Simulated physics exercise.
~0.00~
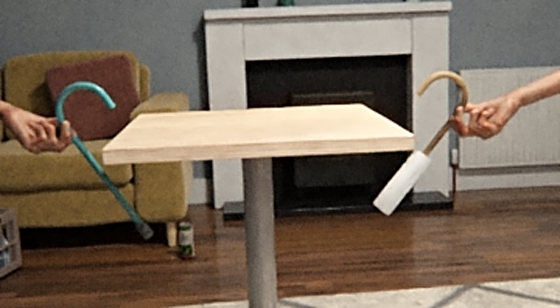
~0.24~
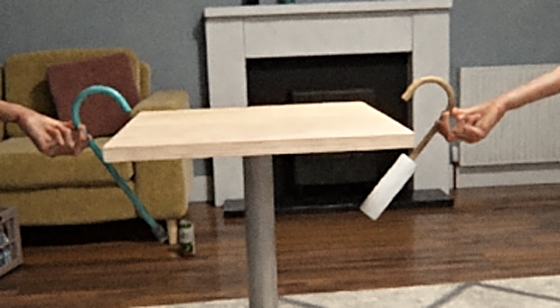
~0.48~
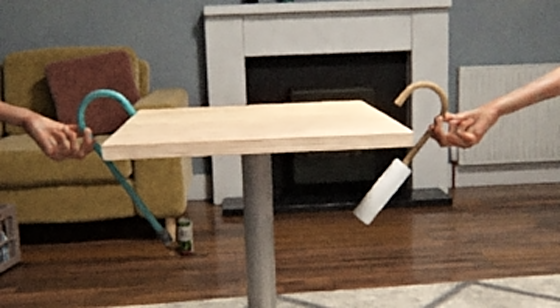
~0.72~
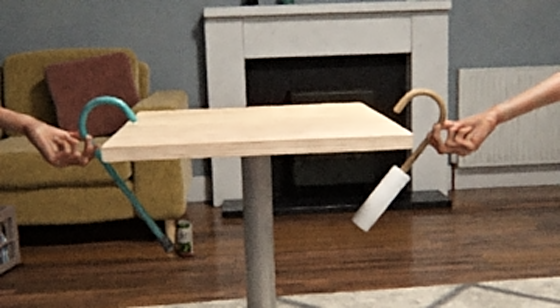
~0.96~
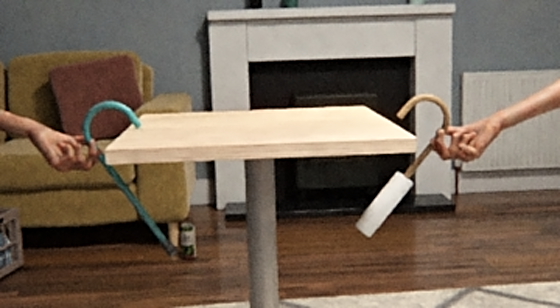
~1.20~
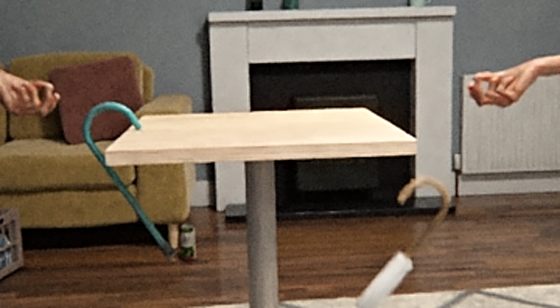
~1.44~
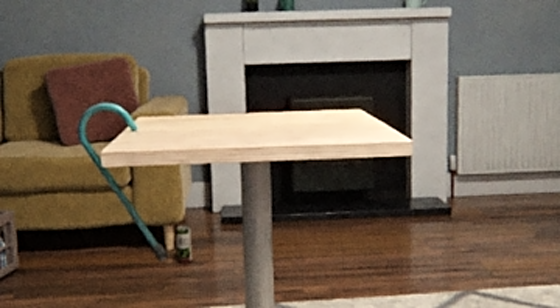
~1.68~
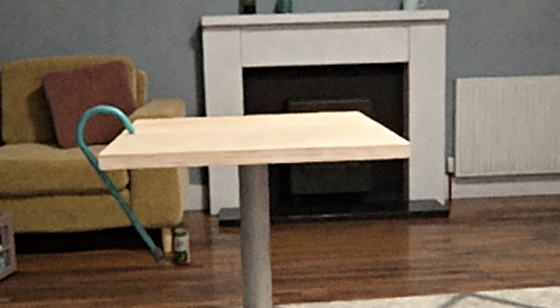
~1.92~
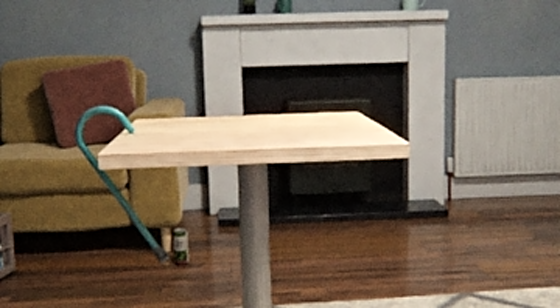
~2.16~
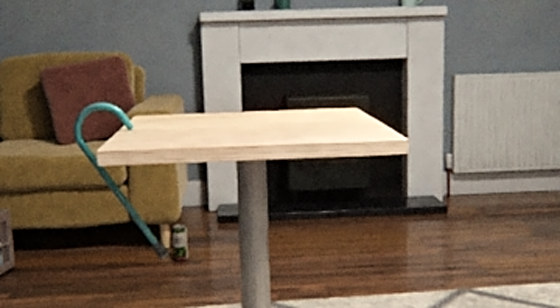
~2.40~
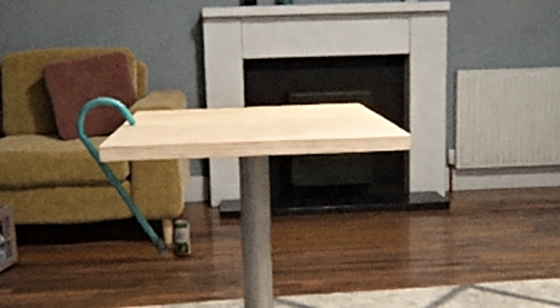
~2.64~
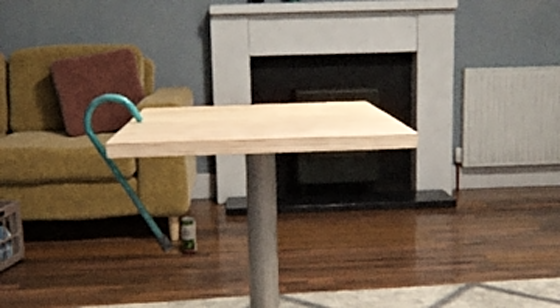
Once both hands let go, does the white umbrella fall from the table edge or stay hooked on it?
The white umbrella falls, dropping away from the right edge toward the floor, while the turquoise cane stays hooked on the left edge.
